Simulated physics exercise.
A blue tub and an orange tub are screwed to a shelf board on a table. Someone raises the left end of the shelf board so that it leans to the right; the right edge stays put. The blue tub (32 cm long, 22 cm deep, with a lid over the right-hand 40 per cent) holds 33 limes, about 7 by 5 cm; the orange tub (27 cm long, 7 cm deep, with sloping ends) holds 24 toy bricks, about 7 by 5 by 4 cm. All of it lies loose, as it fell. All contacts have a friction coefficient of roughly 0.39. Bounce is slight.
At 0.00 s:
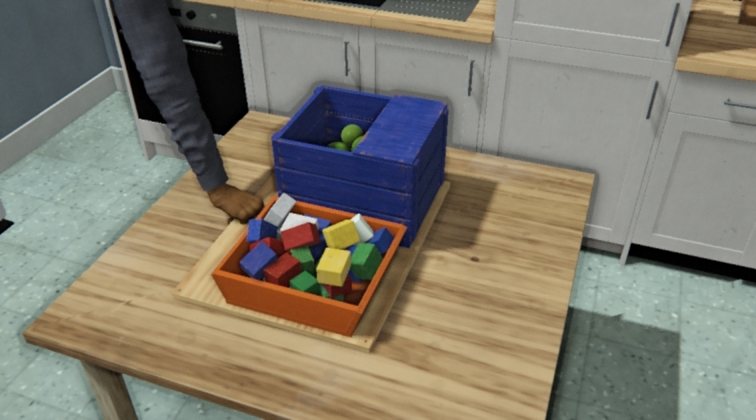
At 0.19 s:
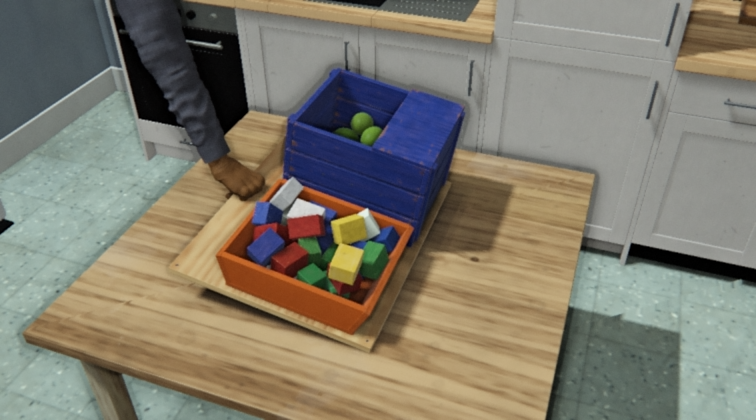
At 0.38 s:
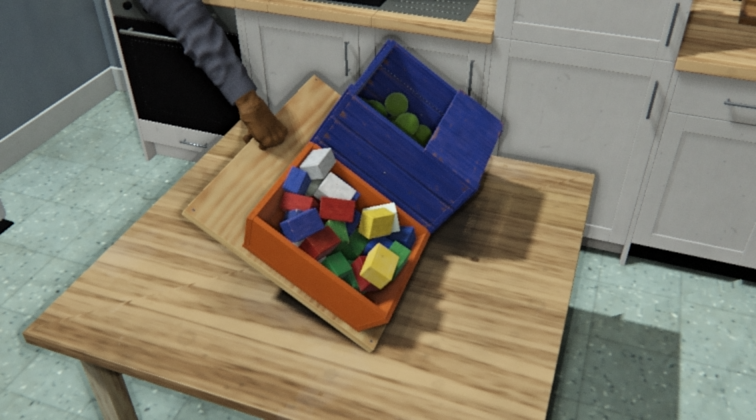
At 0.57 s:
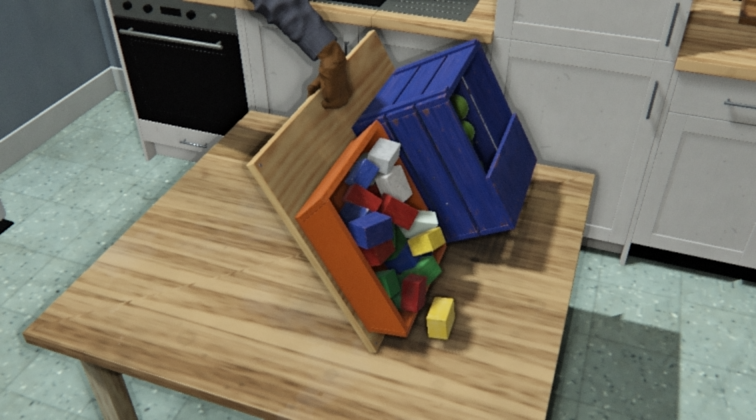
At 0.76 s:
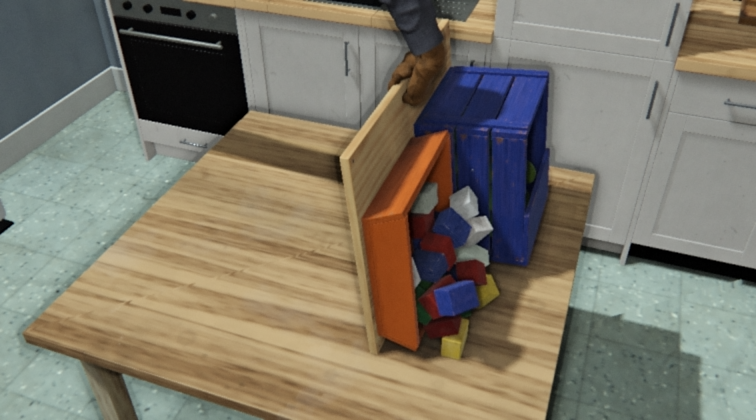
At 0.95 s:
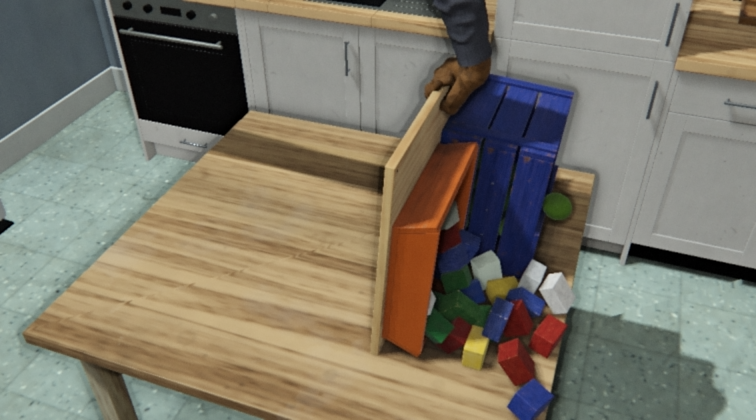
Colorful toy bricks tumbled out of an orange tub onto the table as a hand raised the left end of a board until it stood upright, and a green ball emerged from the blue tub.
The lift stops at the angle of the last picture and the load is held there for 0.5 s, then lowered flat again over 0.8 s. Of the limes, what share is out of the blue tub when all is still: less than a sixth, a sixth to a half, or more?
Out of the blue tub go fewer than one in six of the limes.
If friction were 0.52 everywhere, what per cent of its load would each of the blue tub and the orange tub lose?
In that case blue tub 0, orange tub 80 per cent.
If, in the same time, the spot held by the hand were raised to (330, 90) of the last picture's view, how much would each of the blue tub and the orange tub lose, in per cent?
In that case blue tub 0, orange tub 40 per cent.
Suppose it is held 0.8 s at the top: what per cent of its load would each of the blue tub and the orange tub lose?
Then blue tub 0, orange tub 100 per cent.
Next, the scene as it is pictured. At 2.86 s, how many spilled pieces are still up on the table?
About 16.
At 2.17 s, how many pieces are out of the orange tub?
Out by then, roughly: Orange tub 20.
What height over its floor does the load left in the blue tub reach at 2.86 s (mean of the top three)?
Some 16 cm.
After 1.25 s, tilt 94°; the blue tub is down by 1 of 33 and the orange tub is down by 19 of 24.
After 1.64 s, tilt 81°; the blue tub is down by 1 of 33 and the orange tub is down by 21 of 24.
After 2.17 s, tilt 3°; the blue tub is down by 1 of 33 and the orange tub is down by 22 of 24.
Outcome (at 2.86 s), the blue tub is down by 1 of 33 and the orange tub is down by 22 of 24. Asked share, 1 of 33, 3 per cent.
